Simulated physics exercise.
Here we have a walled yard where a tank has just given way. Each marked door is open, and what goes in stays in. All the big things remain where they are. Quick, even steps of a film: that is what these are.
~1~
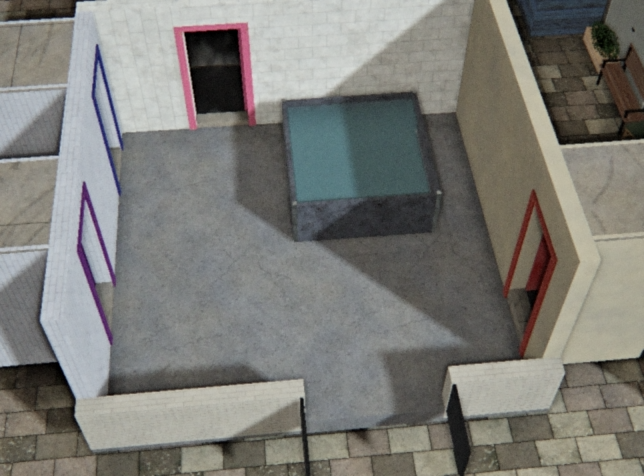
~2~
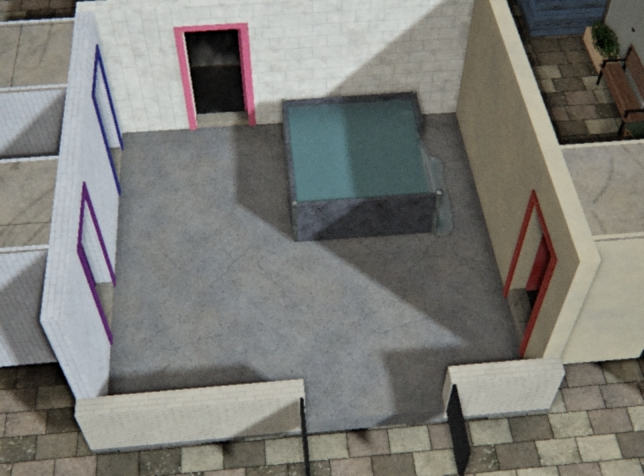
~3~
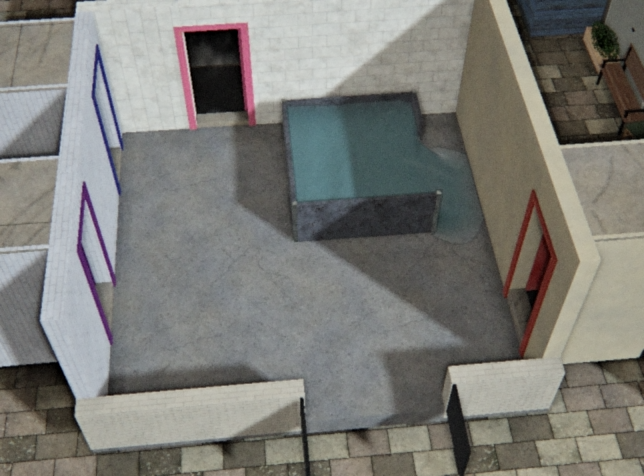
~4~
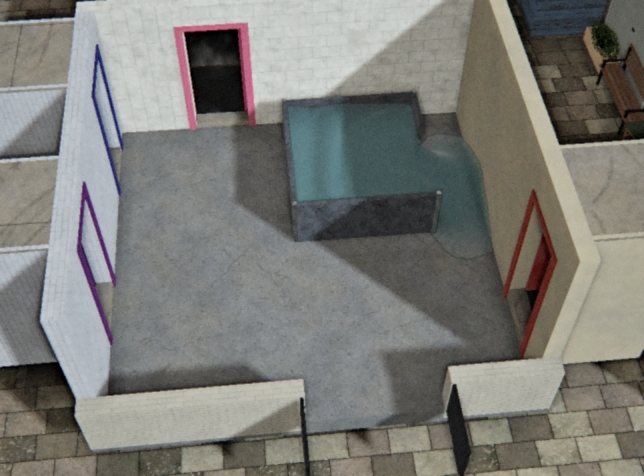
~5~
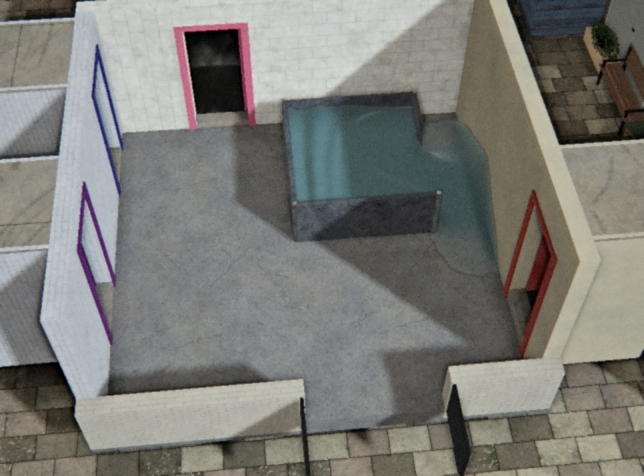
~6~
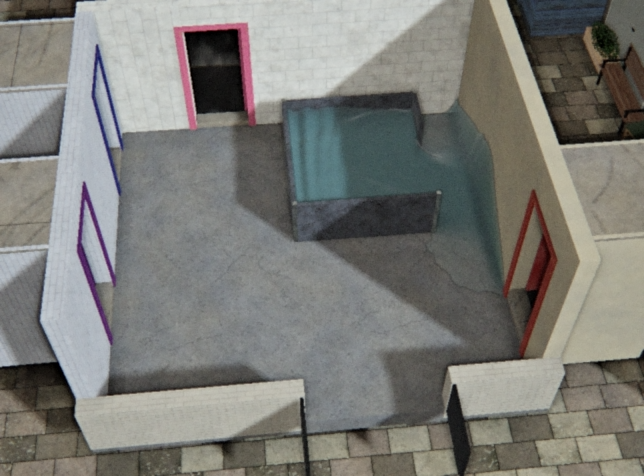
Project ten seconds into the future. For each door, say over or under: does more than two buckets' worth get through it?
Red door: Under, blue door: Over, purple door: Under, pink door: Under.
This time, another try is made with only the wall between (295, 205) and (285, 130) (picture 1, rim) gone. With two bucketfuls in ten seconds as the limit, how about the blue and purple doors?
One by one: The blue one floods; the purple one is over.
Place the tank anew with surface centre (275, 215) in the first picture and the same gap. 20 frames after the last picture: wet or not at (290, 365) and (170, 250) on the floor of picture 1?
Hit, spared.
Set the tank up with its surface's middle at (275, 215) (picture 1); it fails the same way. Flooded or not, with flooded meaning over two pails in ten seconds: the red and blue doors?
Red door exceeds it, blue door exceeds it.
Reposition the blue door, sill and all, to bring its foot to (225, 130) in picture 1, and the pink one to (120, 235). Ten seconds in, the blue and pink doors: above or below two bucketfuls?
Check: Blue one comes out below / pink one comes out below.
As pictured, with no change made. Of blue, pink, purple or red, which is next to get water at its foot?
That's the door marked red.
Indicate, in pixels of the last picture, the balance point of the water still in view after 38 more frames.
My pick is pixel (341, 233).
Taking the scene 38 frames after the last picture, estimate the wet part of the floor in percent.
I'd guess some 85 per cent.
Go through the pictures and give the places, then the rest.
In the first picture, still water in the water tank at (358, 149).
In the second picture, water pours out at (424, 180) and has run to (438, 234).
In the third picture, water pours out at (424, 182) and has run to (466, 238).
In the fourth picture, the front is at (491, 246), out from the gap at (424, 184).
In the fifth picture, the front is at (498, 271), out from the gap at (424, 184).
In the sixth picture, the front is at (504, 293), out from the gap at (424, 184).
A moment on, water covers 25 % of the floor; the red door wet at the sill, nothing in, the blue door not reached, the purple door not reached, the pink door not reached.
Next, water covers 35 % of the floor; the red door wet at the sill, nothing in, the blue door not reached, the purple door not reached, the pink door wet at the sill, nothing in.
Then, water covers 55 % of the floor; the red door wet at the sill, nothing in, the blue door over two buckets in, the purple door not reached, the pink door wet at the sill, nothing in.
Later, water covers 85 % of the floor; the red door under two buckets in, the blue door far over two buckets in, the purple door wet at the sill, nothing in, the pink door under two buckets in.
In the end, water covers 100 % of the floor; the red door under two buckets in, the blue door far over two buckets in, the purple door under two buckets in, the pink door under two buckets in.
